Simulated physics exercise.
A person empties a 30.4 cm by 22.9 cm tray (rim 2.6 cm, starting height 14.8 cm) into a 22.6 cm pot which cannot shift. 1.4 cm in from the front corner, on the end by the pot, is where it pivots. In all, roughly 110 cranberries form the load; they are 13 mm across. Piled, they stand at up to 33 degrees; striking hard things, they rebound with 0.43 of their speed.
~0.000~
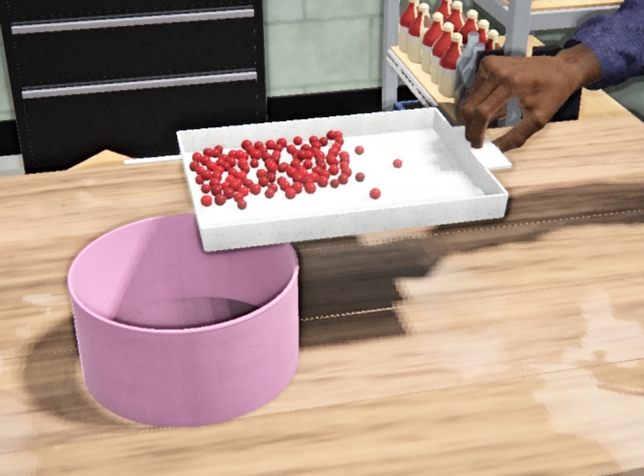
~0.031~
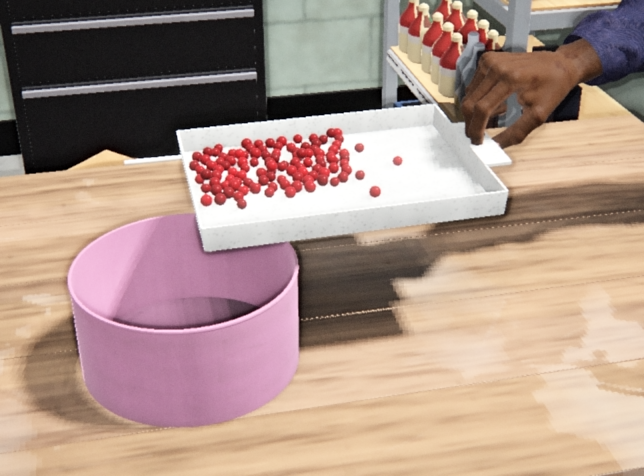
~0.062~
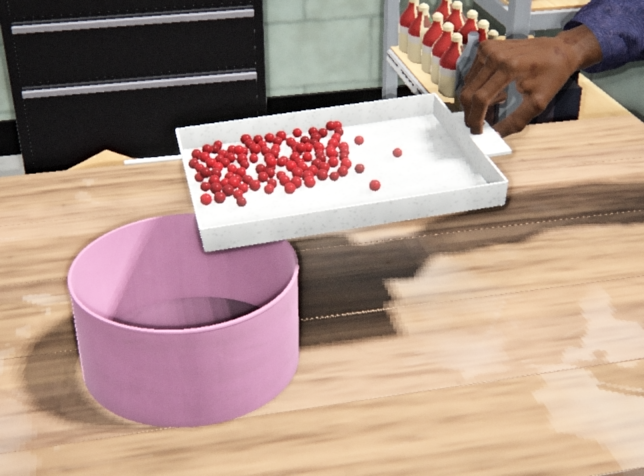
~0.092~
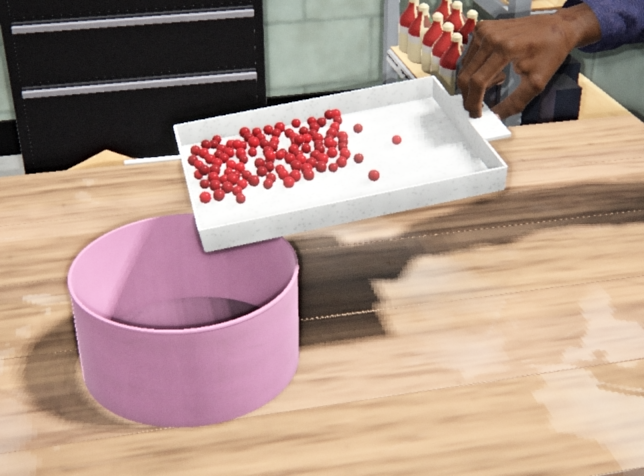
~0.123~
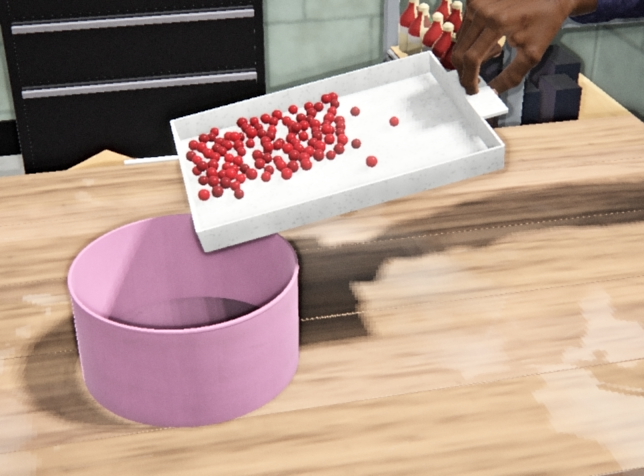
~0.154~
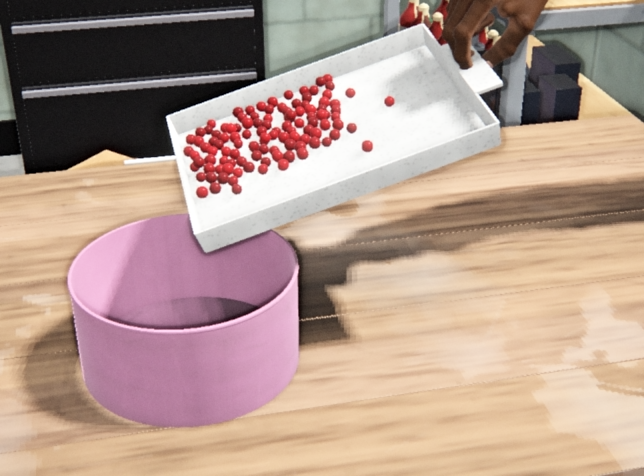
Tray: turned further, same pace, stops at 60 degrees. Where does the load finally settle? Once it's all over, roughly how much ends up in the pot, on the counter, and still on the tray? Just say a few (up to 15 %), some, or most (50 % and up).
Pot: Some, counter: A few, tray: Most.
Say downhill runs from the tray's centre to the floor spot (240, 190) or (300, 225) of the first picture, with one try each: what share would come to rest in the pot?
First try: Around 5 percent; second try: Around 35 percent.
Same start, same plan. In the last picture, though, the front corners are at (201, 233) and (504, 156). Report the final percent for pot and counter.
Pot: 35, counter: 5.
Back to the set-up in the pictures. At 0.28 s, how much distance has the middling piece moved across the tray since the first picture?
By then it sits near 1 cm from where it began.
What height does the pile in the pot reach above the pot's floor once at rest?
I'd put it at close to 1.5 centimetres.
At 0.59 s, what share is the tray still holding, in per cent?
Estimate: About 90 percent.
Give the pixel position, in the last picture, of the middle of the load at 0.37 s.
Look near (201, 113) in the last picture.
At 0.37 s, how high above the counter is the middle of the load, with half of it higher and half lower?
I'd put it near 24 cm.
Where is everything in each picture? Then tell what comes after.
The first picture shows tray tilt 0 degrees, front corners at (204, 227) and (505, 193); middle of the pieces at (284, 167); pot at (184, 267).
The second picture shows tray tilt 1 degrees, front corners at (204, 227) and (505, 190); middle of the pieces at (284, 165).
The third picture shows tray tilt 3 degrees, front corners at (203, 227) and (505, 181); middle of the pieces at (284, 161).
The fourth picture shows tray tilt 7 degrees, front corners at (201, 228) and (504, 166), lowest corner left front; middle of the pieces at (282, 153).
The fifth picture shows tray tilt 12 degrees, front corners at (199, 230) and (501, 145), lowest corner left front; middle of the pieces at (280, 143).
The sixth picture shows tray tilt 17 degrees, front corners at (197, 232) and (496, 122), lowest corner left front; middle of the pieces at (276, 132); pot at (184, 267). Its pace works out near 185 degrees a second.
After 0.28 s, tilt 41 degrees; the tray holds 100 %, the pot 0 %.
After 0.37 s, tilt 56 degrees; the tray holds 100 %, the pot 0 %.
After 0.59 s, tilt 60 degrees; the tray holds 90 %, the pot 0 %.
At rest (1.4 s), pot 20 %, counter 0 %, tray 75 %.
